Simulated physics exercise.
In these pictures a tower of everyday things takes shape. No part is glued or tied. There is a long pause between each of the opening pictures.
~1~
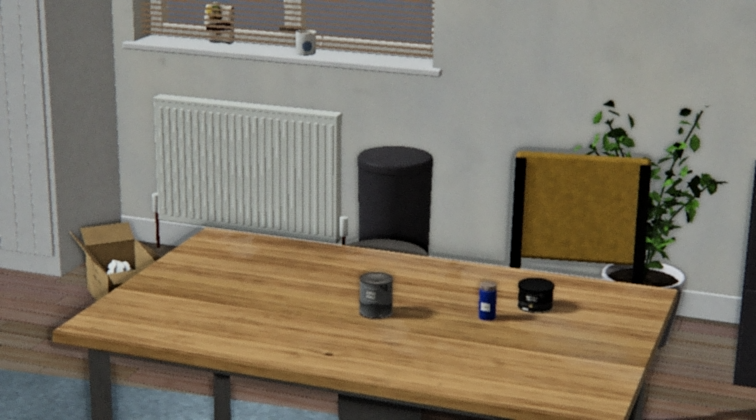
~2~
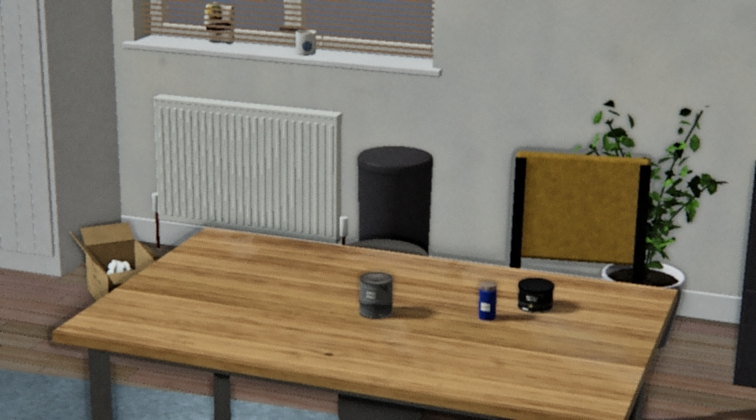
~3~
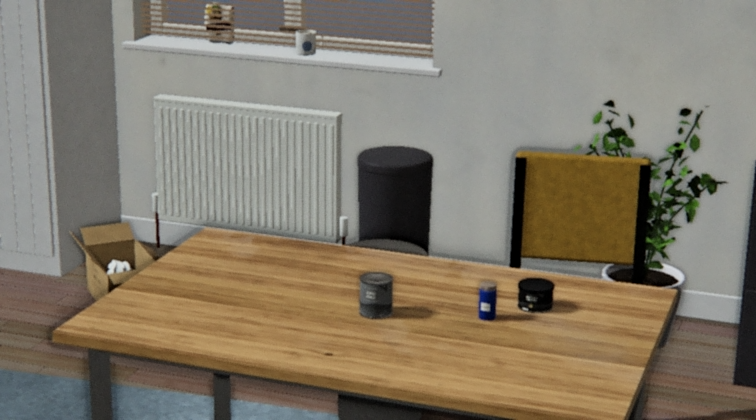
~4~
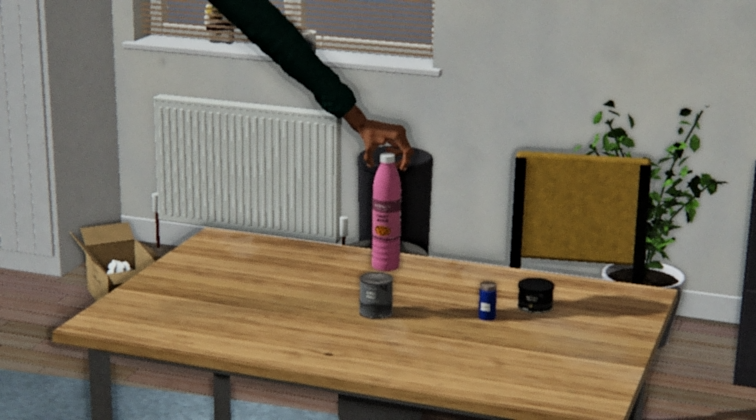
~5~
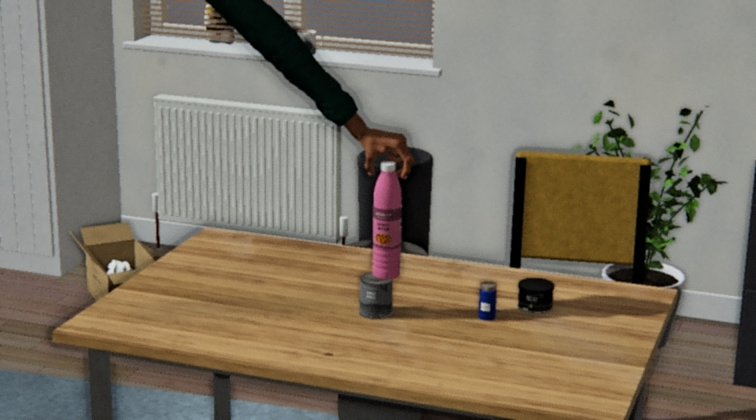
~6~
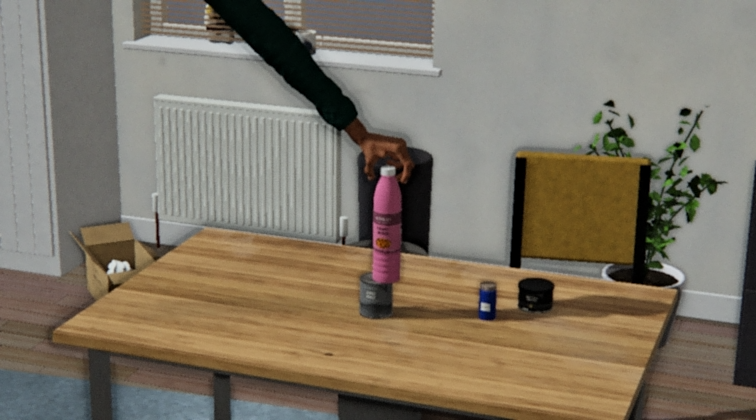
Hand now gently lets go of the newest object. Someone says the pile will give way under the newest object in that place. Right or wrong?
Wrong, it holds.
Then, 0.90 s past the last view, nothing moves.
Then, 2.00 s past the last view, pink bottle resting near (388, 224).
Finally, all 4 still in place. Final places as the last picture's camera would see them, pink bottle near (388, 224). The pile keeps its balance.
